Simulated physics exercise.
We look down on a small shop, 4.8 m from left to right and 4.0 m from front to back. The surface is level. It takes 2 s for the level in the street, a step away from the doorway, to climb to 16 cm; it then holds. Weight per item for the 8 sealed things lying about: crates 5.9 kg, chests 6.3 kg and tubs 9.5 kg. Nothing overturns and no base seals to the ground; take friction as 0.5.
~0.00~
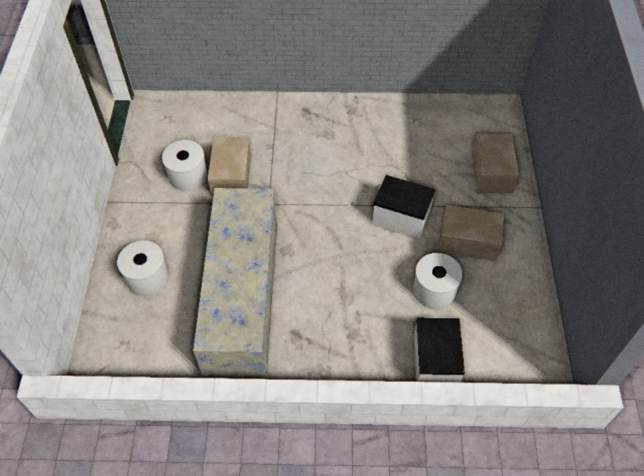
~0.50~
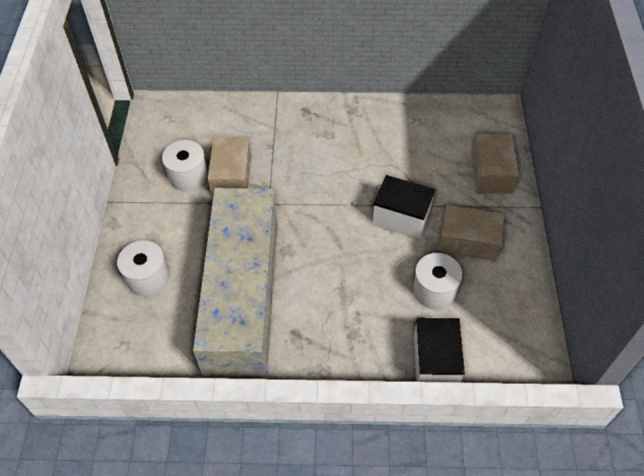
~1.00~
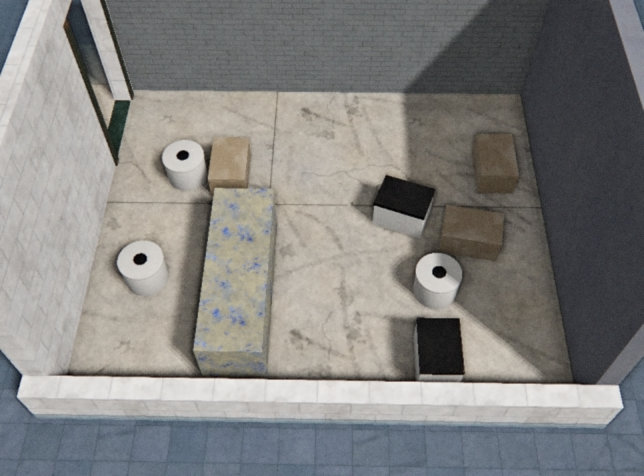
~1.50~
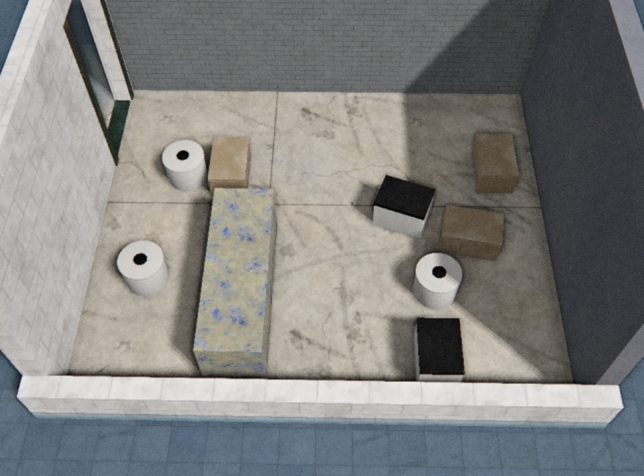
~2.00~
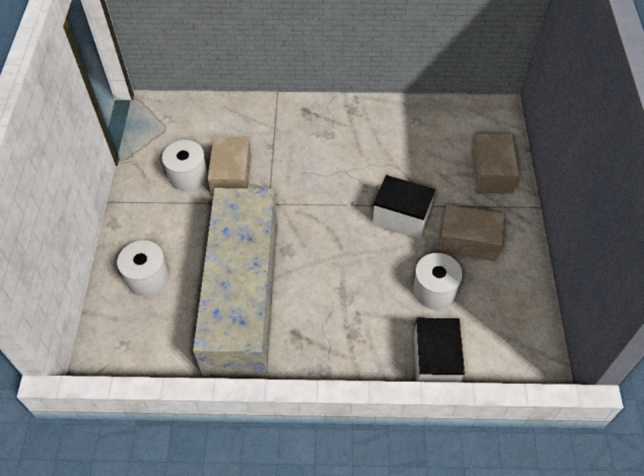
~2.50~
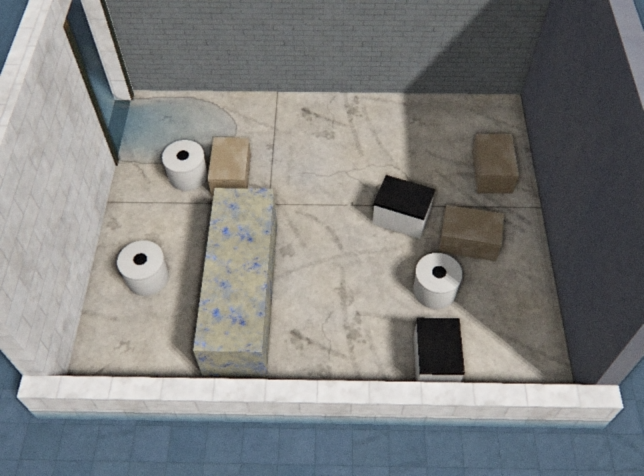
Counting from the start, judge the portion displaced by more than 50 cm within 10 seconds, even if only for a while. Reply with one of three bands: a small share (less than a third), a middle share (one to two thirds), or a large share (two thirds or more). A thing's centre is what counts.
A small share, less than a third.
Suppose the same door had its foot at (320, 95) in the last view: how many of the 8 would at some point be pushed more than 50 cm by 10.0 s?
In that case the number is 4.
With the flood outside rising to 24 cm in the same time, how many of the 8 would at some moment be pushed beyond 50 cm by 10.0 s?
It would come to 6 of them.
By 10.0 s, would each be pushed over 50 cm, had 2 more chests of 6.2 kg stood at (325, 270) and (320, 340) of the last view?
First one stays within it, second one stays within it.
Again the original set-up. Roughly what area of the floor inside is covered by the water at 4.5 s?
Roughly 8.0 m2 of it is wet.
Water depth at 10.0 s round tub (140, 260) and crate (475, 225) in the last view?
Depths: Near 2 cm, then near 5 cm.
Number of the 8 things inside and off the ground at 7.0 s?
At that time the total is 1.
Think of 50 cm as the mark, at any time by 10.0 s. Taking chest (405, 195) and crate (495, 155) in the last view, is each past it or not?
Well, the first goes shorter, the second farther.
After 3.5 s 0 of 8 are over 50 cm from their spots; 0 afloat.
After 4.5 s 1 of 8 are over 50 cm from their spots; 0 afloat.
After 7.0 s 2 of 8 are over 50 cm from their spots; 1 afloat.
After 10.0 s 2 of 8 are over 50 cm from their spots, and 2 have been at some point; 3 afloat.
